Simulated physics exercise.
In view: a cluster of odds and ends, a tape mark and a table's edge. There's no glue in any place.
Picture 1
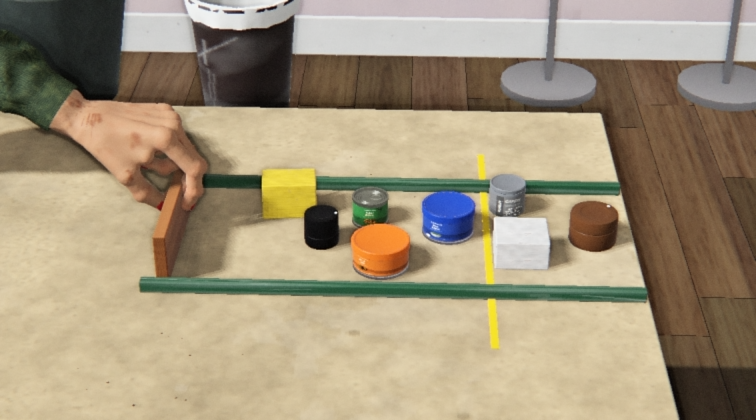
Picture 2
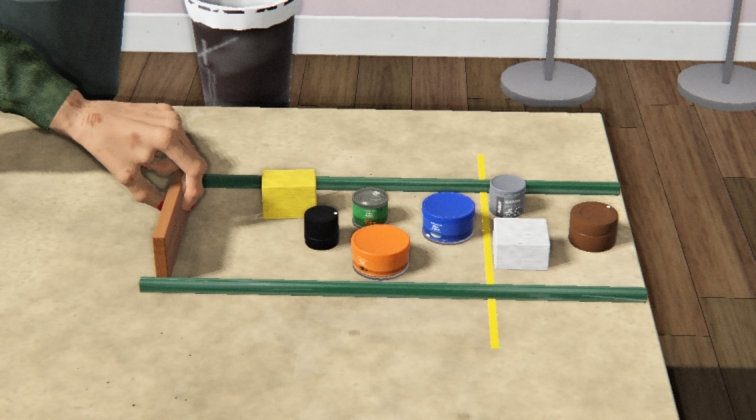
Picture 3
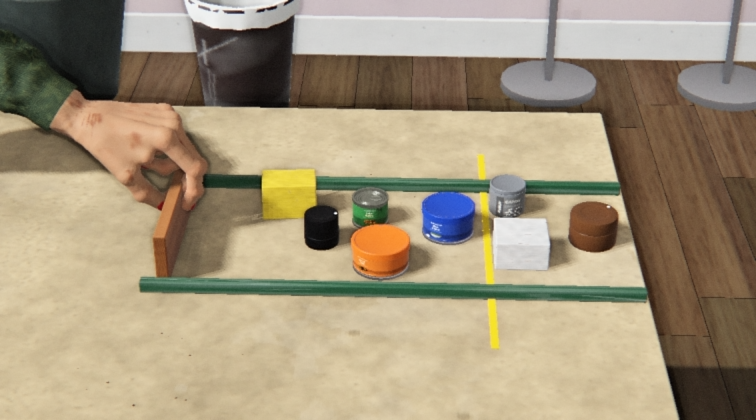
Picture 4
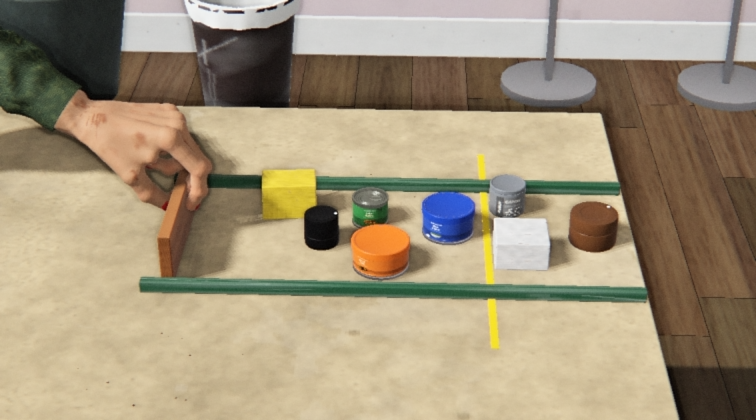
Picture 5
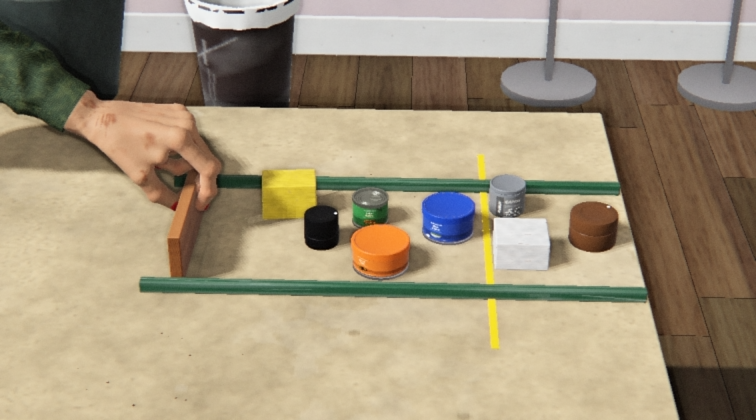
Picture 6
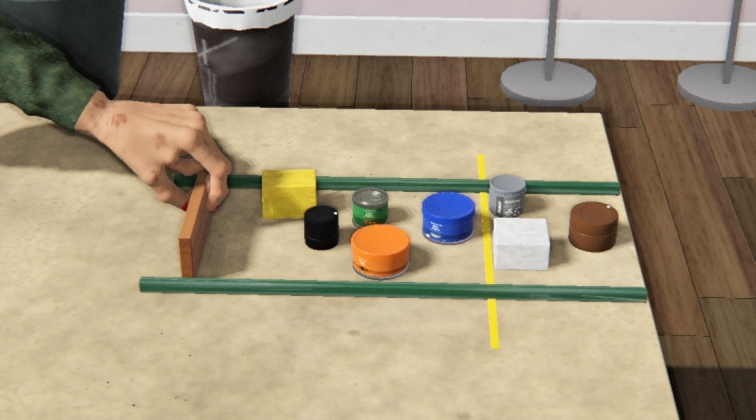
The video shows a hand holding a brown board upright between two green rails on a table, at first still, then sliding it slightly right toward a cluster of colourful lids, tubs and blocks, which stay still around a yellow tape line.
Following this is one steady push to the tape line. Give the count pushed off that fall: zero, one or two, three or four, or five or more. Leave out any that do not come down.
Count: Zero.
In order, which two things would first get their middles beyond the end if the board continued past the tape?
In order: The brown lid, the white block.
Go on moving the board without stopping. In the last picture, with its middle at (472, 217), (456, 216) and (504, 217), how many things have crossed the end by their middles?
0; 0; 1.
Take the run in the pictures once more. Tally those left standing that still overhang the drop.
The number is 1.
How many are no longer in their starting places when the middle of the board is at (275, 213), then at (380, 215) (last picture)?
That gives 1 for the first and 6 for the second.
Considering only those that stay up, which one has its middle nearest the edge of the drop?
Brown lid.
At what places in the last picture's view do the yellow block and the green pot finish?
They come to rest around (512, 199) and (558, 209).
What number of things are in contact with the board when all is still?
I count 3 of them.
Soon after, none off yet; brown lid at rest near (593, 226); white block at rest near (521, 244); grey tub at rest near (507, 196).
In the end, the number that fall off is zero.
